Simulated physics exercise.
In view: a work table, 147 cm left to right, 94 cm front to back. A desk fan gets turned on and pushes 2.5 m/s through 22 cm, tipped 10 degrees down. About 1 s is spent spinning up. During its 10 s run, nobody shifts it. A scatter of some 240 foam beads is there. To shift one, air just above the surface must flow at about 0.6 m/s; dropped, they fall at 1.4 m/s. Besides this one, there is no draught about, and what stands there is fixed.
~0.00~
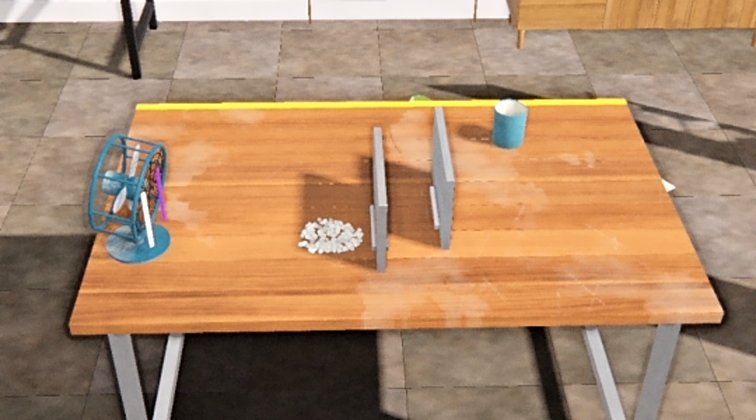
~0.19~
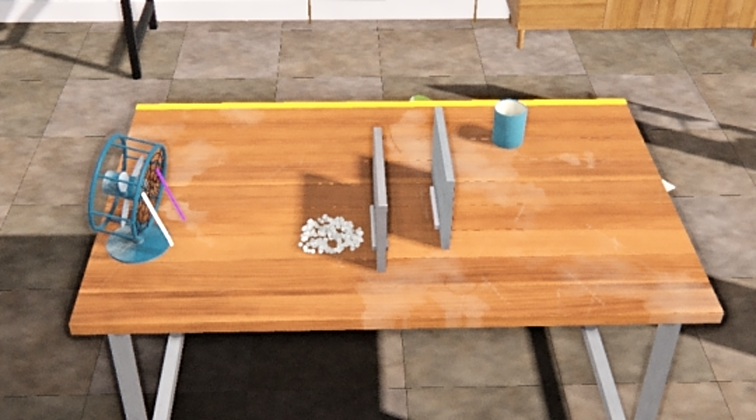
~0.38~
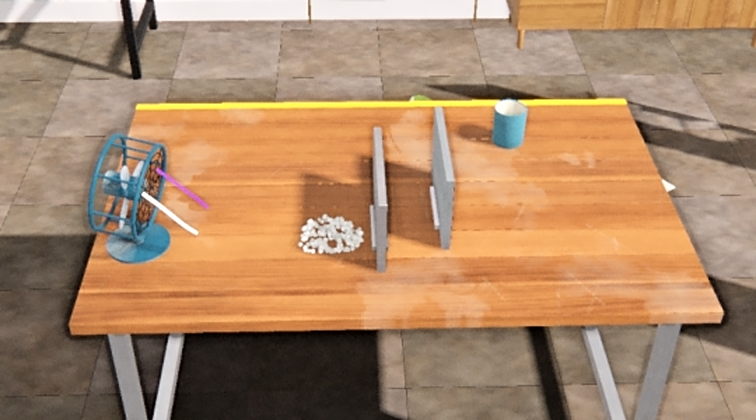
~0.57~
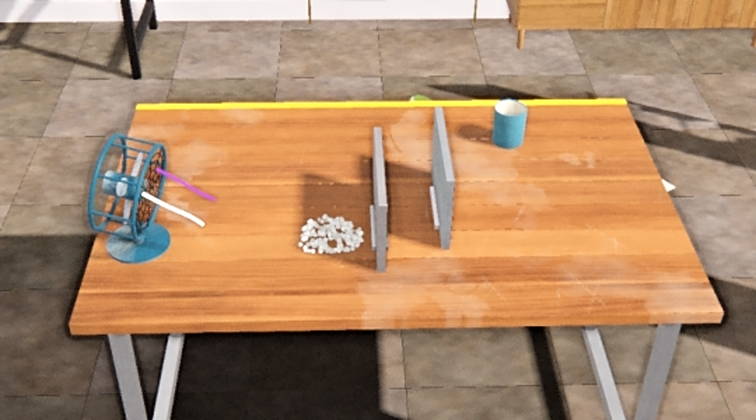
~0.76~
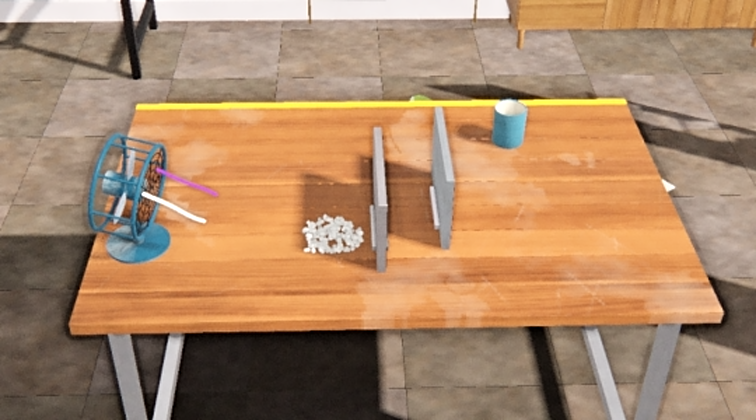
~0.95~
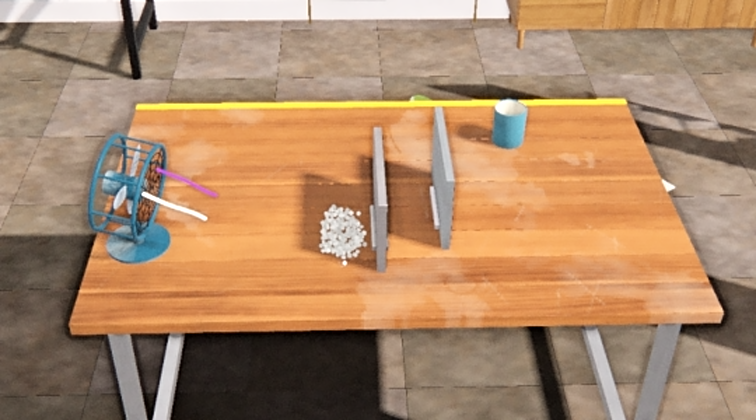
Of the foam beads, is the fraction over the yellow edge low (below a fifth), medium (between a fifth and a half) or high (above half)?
It is high.
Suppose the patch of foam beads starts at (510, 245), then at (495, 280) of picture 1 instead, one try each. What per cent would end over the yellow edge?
Roughly 0 %, then 0 %.
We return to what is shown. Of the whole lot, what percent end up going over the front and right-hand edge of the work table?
About 20 % front, about 0 % right-hand.
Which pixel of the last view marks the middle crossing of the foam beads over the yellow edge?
I'd say roughly (364, 103).
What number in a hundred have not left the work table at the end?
Around 2 in a hundred remain.
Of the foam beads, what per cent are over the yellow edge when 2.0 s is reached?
I'd say near 70 per cent by then.
After 2.0 s the count stands so, 69 % are over the yellow edge; the middle of those still in play is near (358, 123).
After 3.2 s the count stands so, 76 % are over the yellow edge.
After 5.5 s the count stands so, 78 % are over the yellow edge.
After 10.0 s, at the end, 80 % are over the yellow edge.
